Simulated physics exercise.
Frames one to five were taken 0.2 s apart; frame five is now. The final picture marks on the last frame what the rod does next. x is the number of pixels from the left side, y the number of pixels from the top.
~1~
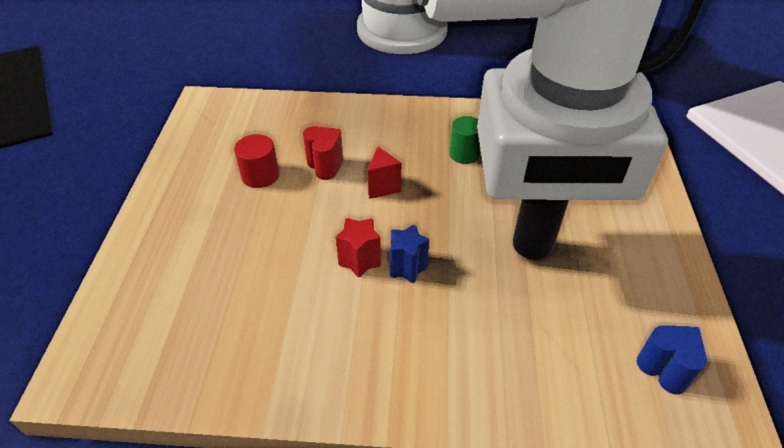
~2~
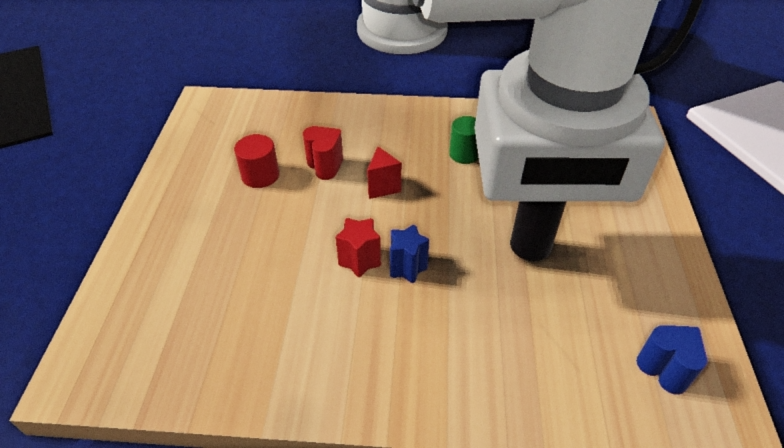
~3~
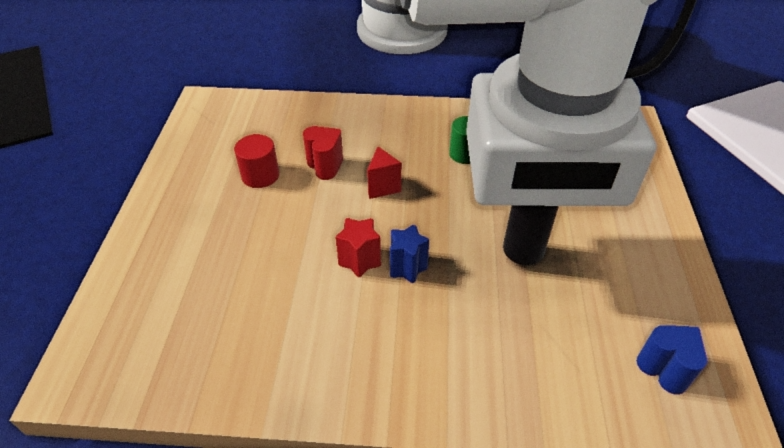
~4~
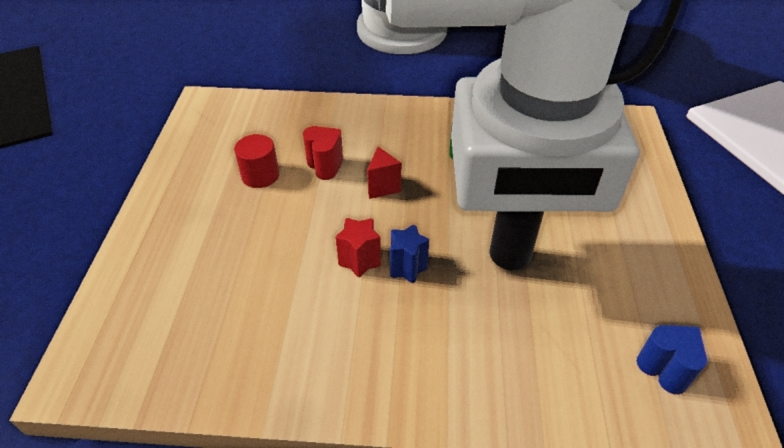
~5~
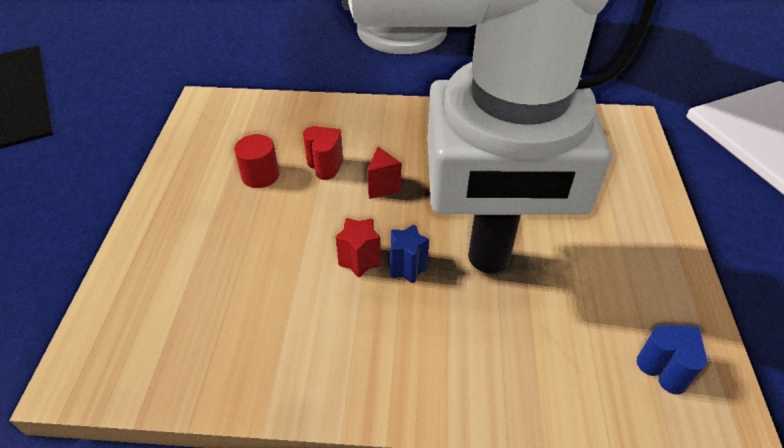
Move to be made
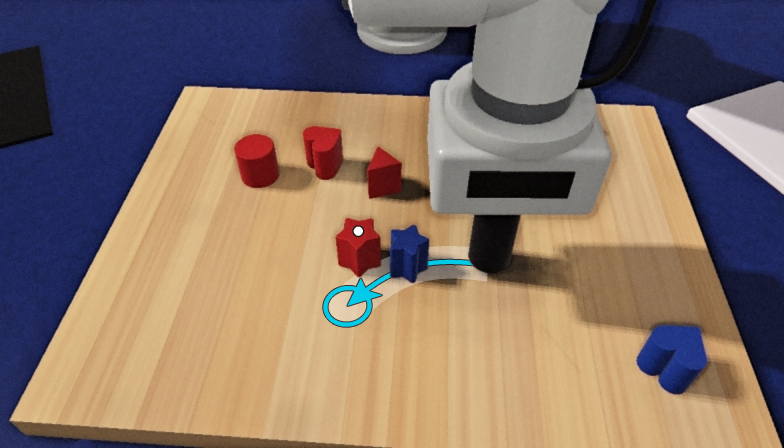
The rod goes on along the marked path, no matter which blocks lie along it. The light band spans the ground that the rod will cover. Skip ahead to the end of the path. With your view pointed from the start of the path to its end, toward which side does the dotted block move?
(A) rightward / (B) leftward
The correct letter is A.
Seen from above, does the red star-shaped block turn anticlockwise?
No - that is not the case.
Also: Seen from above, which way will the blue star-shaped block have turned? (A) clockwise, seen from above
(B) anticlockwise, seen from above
It's A.
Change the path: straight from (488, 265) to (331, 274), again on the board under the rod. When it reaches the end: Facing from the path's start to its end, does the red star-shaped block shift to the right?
In short: Yes.
The drawn path runs from (488, 265) over (436, 263) and (388, 276) to (348, 306); the dot is on the red star-shaped block.
On the path given first. One third of the way, rod at (437, 255); blue star-shaped block at (396, 239).
Two thirds of the way, rod at (386, 270); red star-shaped block at (323, 226), turned 50° clockwise; blue star-shaped block at (345, 247), turned 30° clockwise.
At the end, rod at (347, 299); red star-shaped block at (319, 226), turned 70° clockwise; blue star-shaped block at (320, 255), turned 80° clockwise.
